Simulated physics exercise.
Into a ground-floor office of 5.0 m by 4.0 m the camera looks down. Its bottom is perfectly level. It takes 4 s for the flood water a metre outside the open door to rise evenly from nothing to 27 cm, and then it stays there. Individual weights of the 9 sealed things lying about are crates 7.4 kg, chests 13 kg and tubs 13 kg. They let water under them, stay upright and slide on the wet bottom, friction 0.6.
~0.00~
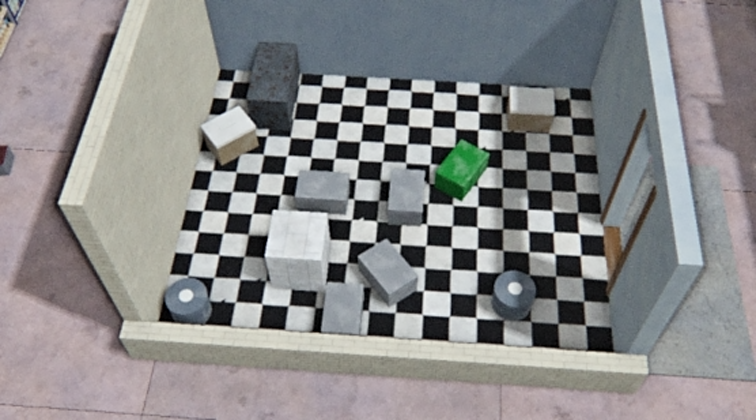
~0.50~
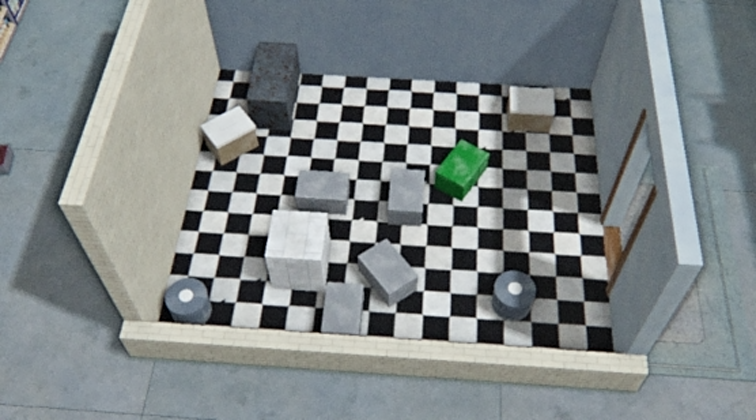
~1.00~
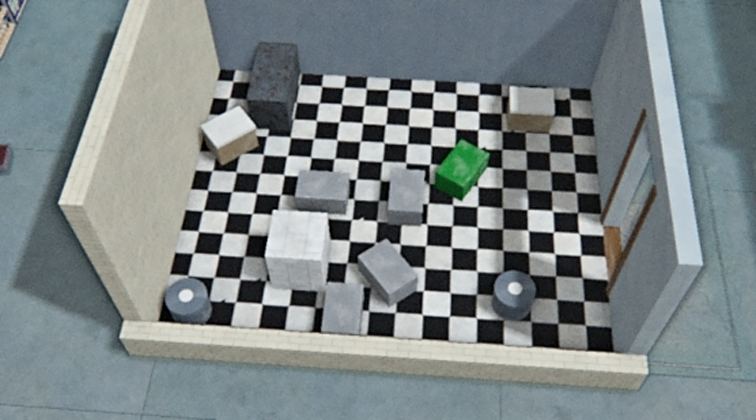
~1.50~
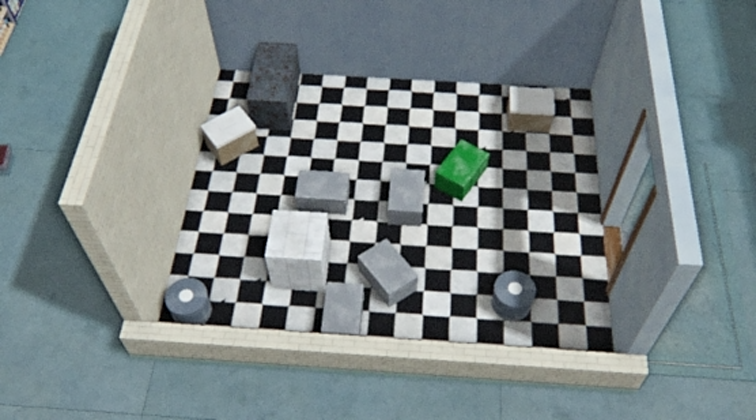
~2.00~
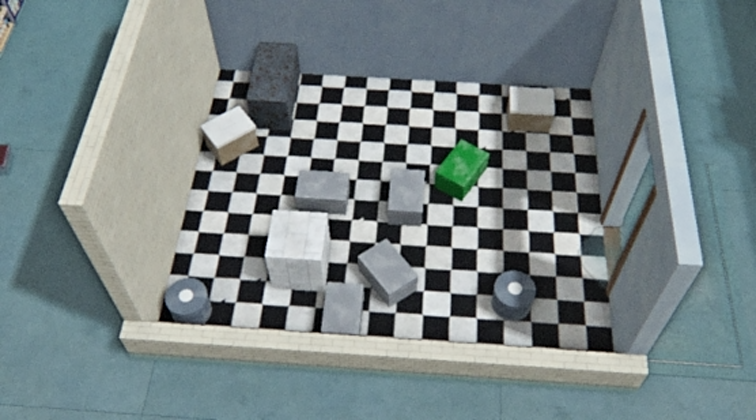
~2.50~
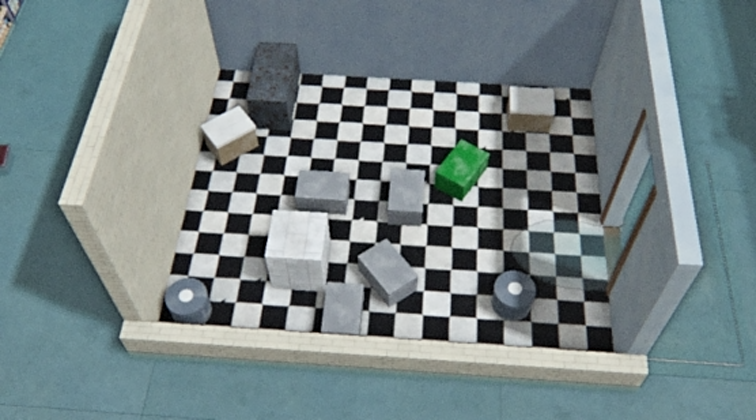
In a ground-floor office with a black-and-white checkered floor, a green crate sits among grey, white and dark blocks and two round tubs, all motionless. The ground outside turns from pinkish to blue-green, then a thin sheet of clear water enters through the right-hand doorway and spreads across nearby tiles.
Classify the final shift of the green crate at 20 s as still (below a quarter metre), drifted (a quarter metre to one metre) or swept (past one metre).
Drifted.
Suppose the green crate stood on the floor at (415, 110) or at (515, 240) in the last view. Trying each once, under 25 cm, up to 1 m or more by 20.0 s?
First try it drifts well away, second try it drifts well away.
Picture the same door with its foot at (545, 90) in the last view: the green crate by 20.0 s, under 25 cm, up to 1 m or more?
Well, the green crate really gets moving far.
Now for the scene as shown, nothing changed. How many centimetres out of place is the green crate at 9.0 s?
Roughly 200 cm by then.
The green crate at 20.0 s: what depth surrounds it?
The depth there is around 10 cm.
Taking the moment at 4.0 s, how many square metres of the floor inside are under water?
5.5 m2.
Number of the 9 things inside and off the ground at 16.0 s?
It comes to 9.
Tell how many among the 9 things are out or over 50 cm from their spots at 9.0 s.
By that point, 6.
After 4.0 s the green crate is near (455, 159), 0.1 m from its start, aground; 0 afloat.
After 9.0 s the green crate is near (355, 73), 1.9 m from its start, afloat; 7 afloat.
After 16.0 s the green crate is near (547, 132), 1.1 m from its start, afloat; 9 afloat.
After 20.0 s the green crate is near (424, 153), 0.5 m from its start, afloat; 9 afloat.
